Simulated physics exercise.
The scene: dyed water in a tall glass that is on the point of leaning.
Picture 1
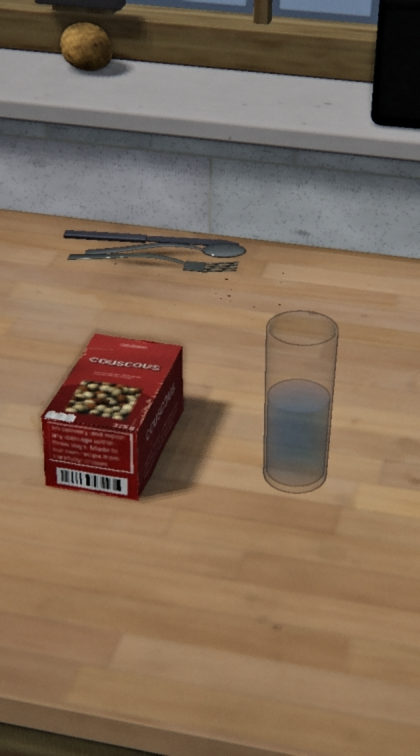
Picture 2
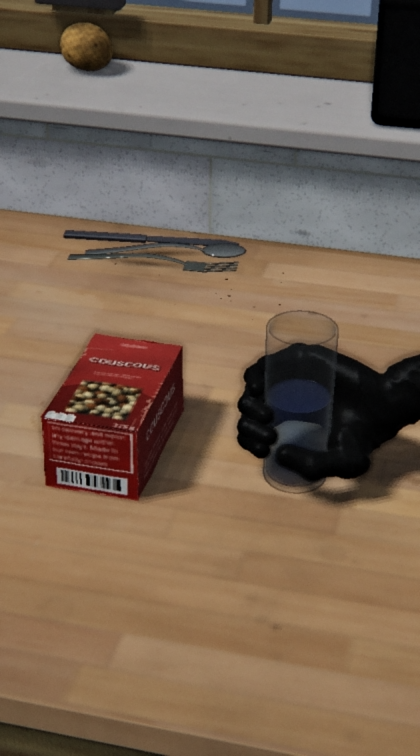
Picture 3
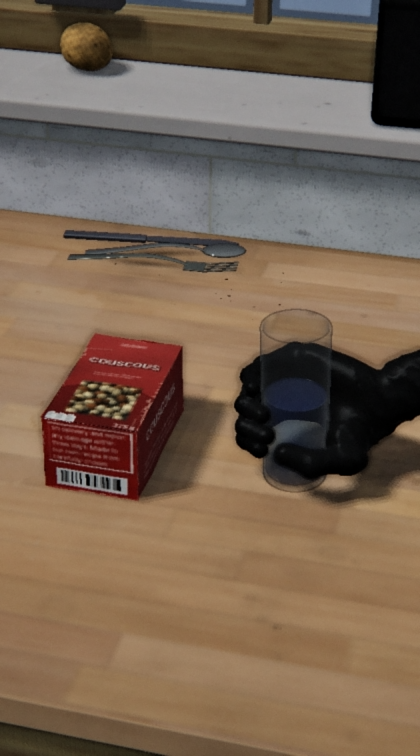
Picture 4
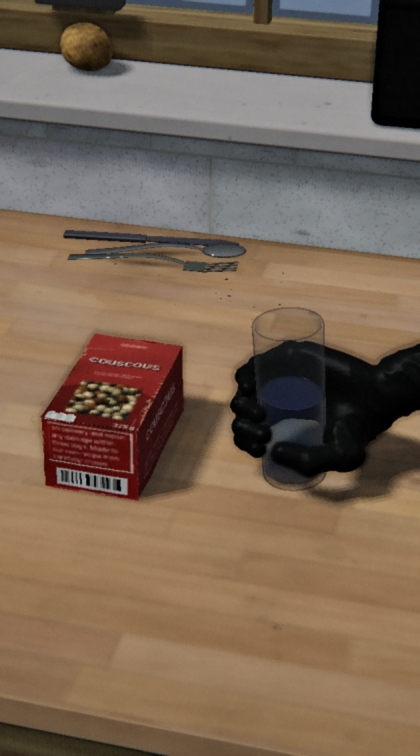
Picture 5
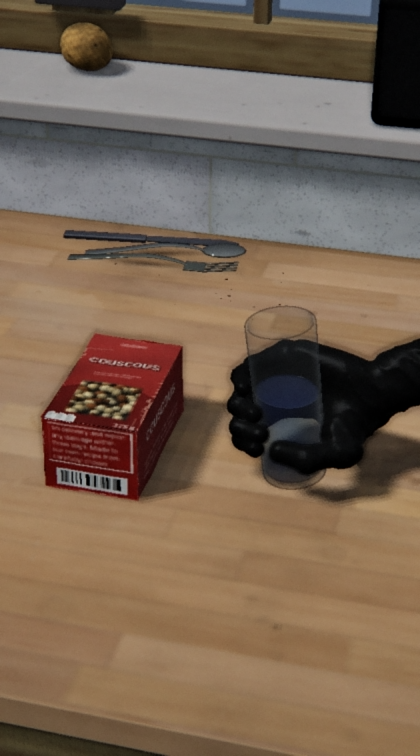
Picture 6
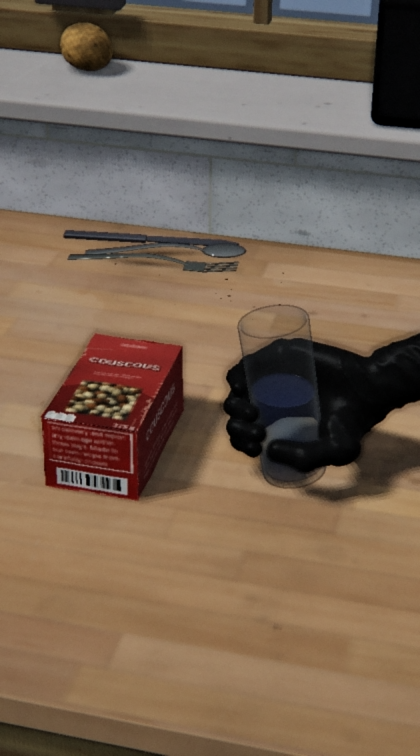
A tall clear glass about half full of bluish water stands upright on a pale wooden worktop, seen from slightly above by a still camera. A red couscous packet sits to its left, with dark utensils behind and a brown, roundish item on the light sill beneath a window. A black-gloved or black hand appears from the right, grips the glass and slowly tilts its top slightly left.
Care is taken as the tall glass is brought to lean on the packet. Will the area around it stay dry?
Yes, it stays dry.
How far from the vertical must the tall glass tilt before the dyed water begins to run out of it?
My estimate would be roughly 70°.
Shortly, the tall glass leans by about 30°; none is lost.
Then, the tall glass leans by about 45°; none is lost.
At the finish, the tall glass leans by about 50°, against the packet; none is lost.
